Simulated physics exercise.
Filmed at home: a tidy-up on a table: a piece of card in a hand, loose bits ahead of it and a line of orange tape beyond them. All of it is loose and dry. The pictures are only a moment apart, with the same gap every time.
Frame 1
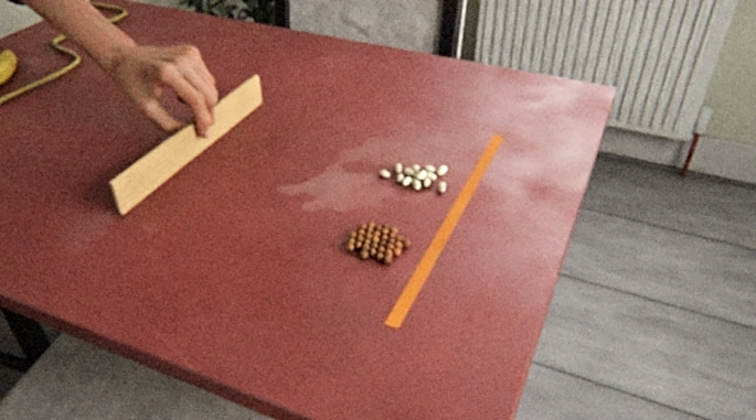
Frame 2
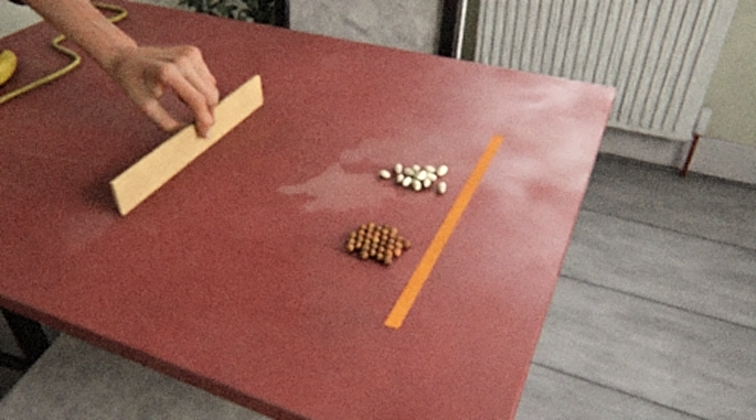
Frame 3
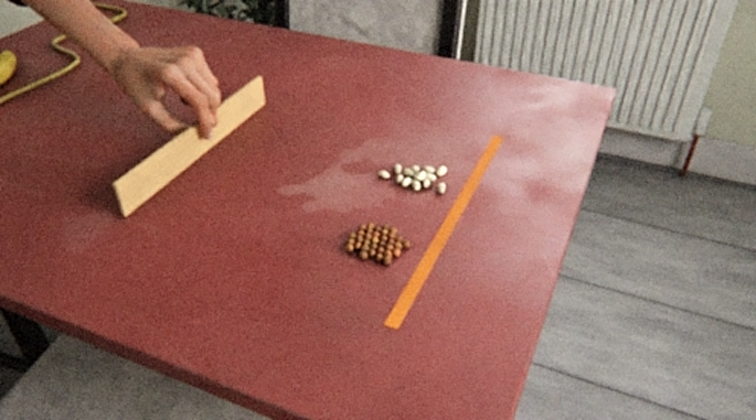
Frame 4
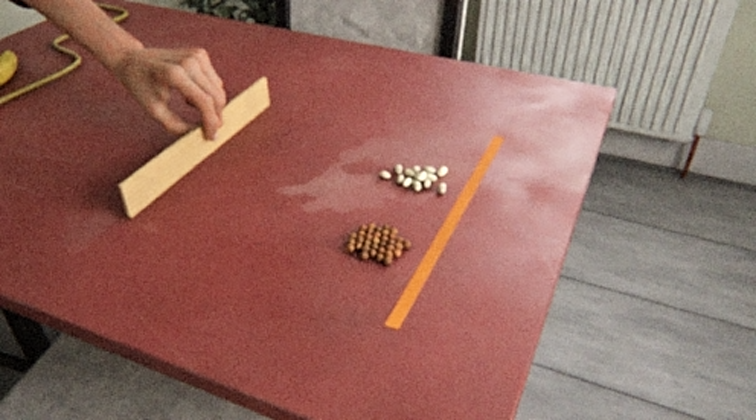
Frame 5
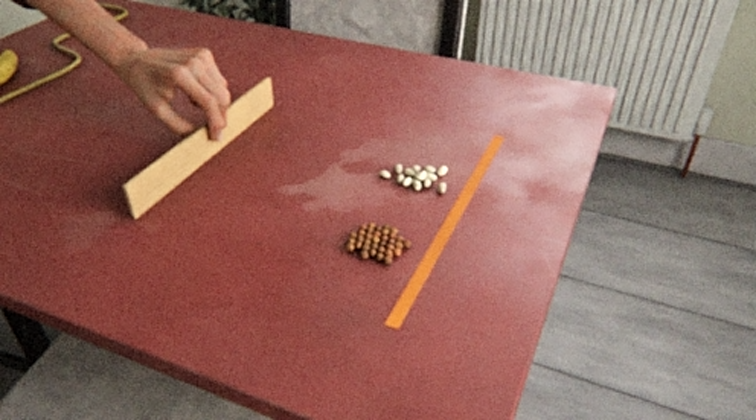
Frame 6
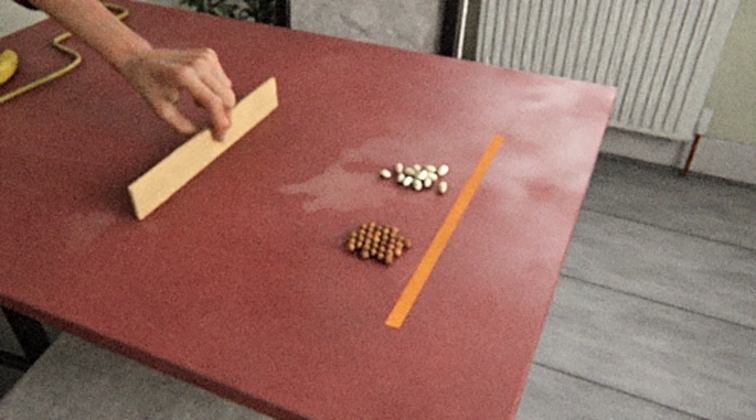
A person's hand reaches in from the upper left over a dark red table, seen from above at an angle, with a grey floor and a white radiator beyond. It grips a long, pale, upright strip, while a cluster of brown balls, a few whitish beans farther back and a line of orange tape lie to the right. The strip rests at first, then the hand slides it slightly rightward; the bits and camera stay still.
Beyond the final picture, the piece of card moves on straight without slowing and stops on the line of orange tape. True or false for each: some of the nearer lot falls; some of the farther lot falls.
For the nearer lot, false; for the farther lot, false.
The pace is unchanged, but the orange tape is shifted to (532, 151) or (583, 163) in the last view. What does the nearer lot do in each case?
So the first time round it rests safely aboard, and the next time it goes partly over.
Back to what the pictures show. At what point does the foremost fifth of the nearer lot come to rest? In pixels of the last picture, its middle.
Near (465, 270) in the last view.
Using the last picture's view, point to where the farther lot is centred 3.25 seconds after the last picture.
(482, 195) or so.
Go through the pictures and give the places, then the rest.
In the first picture, piece of card near (128, 189), at rest; orange tape near (495, 143), well back from the edge; edge at (566, 249); nearer lot near (375, 241), some cereal balls; farther lot near (418, 176), a few white beans.
In the second picture, piece of card near (128, 189); farther lot near (418, 176).
In the third picture, piece of card near (131, 190); nearer lot near (375, 241).
In the fourth picture, piece of card near (136, 192); farther lot near (419, 177).
In the fifth picture, piece of card near (141, 192); nearer lot near (376, 241).
In the sixth picture, piece of card near (146, 193); orange tape near (496, 143); edge at (567, 249); nearer lot near (376, 240); farther lot near (419, 176).
Then, 1.47 s on from there, piece of card still moving, near (330, 155); nearer lot all on the table, its front near (407, 243); farther lot all on the table, its front near (442, 187).
Then, 2.97 s on from there, piece of card stopped at the orange tape; nearer lot all on the table, its front near (464, 268); farther lot all on the table, its front near (494, 208).
Then, 3.25 s on from there, piece of card stopped at the orange tape; nearer lot all on the table, its front near (469, 268); farther lot all on the table, its front near (494, 208).
In the end, piece of card stopped at the orange tape; nearer lot all on the table, its front near (469, 268); farther lot all on the table, its front near (494, 208).
